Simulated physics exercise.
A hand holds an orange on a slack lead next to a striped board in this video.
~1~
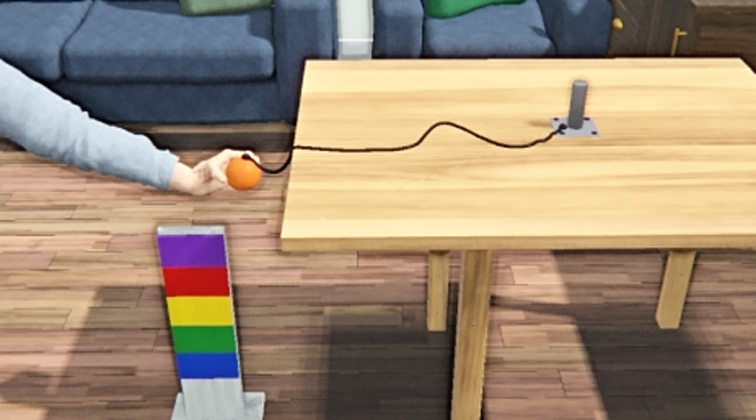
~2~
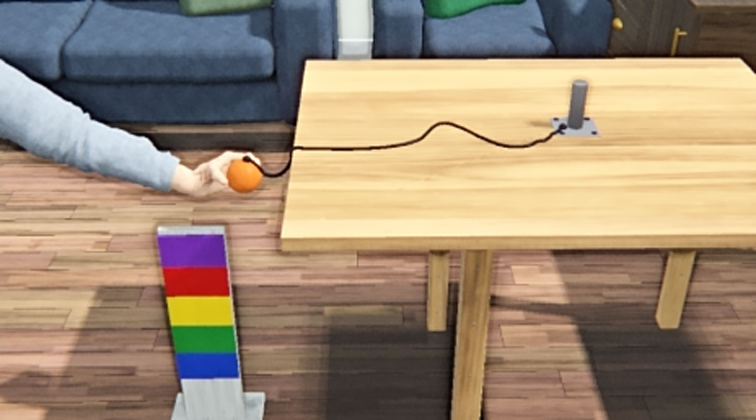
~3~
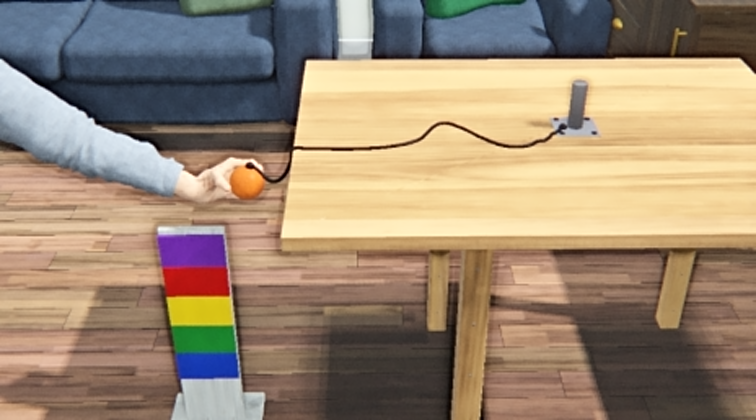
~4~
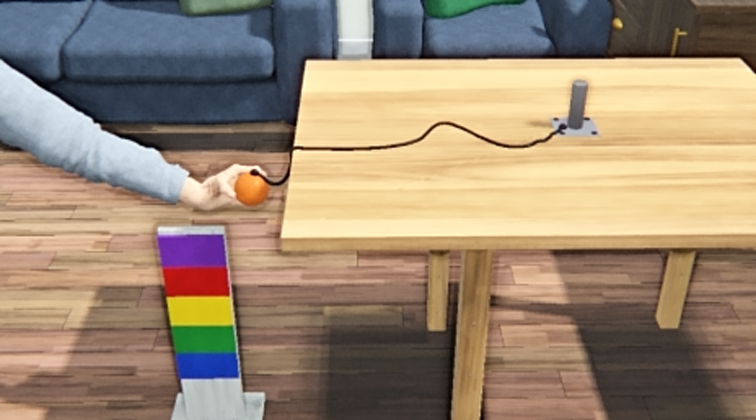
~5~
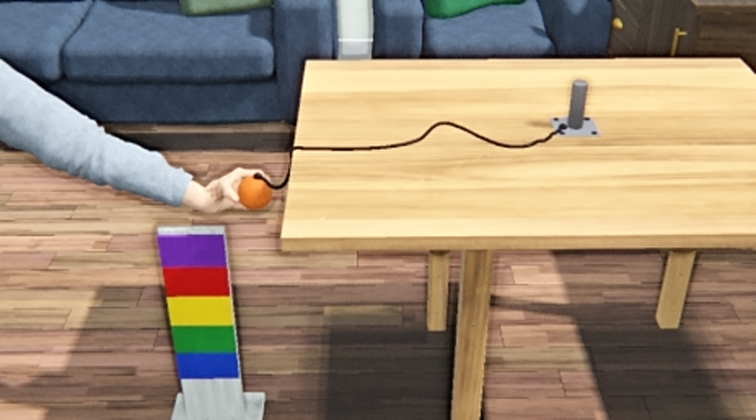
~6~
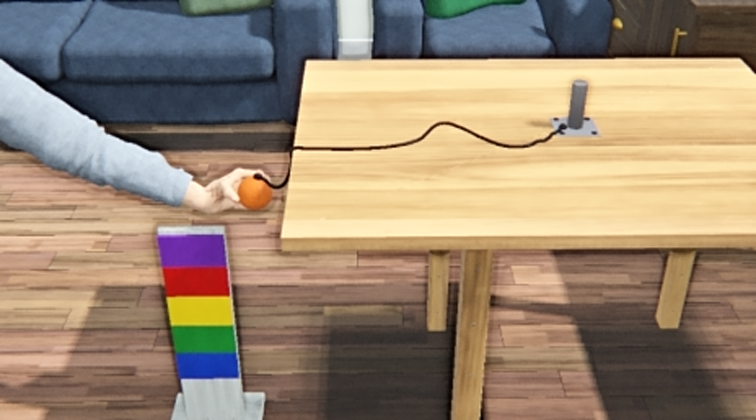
The clip opens on a hand holding an orange ball at the left edge of a wooden table, a slack black cord running from it to a grey post, with a colour-striped board below. The hand moves the ball slightly down and to the right, while the cord on the tabletop stays still.
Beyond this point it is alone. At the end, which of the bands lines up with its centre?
The band that lines up is red.
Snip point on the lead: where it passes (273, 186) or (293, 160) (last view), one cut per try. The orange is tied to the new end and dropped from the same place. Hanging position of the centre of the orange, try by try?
Result 1: (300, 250). Result 2: (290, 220).
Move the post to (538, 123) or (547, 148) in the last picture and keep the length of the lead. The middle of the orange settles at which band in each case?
In that order: Yellow; yellow.
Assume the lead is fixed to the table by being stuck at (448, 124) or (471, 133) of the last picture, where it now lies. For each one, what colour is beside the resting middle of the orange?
Purple, then purple.
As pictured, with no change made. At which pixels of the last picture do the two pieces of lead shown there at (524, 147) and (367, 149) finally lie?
Near (499, 129) and (303, 139).
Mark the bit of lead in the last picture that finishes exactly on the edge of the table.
At (355, 149), roughly.
A little later, orange near (309, 265); level with red.
Next, orange near (284, 274); level with red.
When it is over, orange near (297, 274); level with red. Its middle rests at the red band.
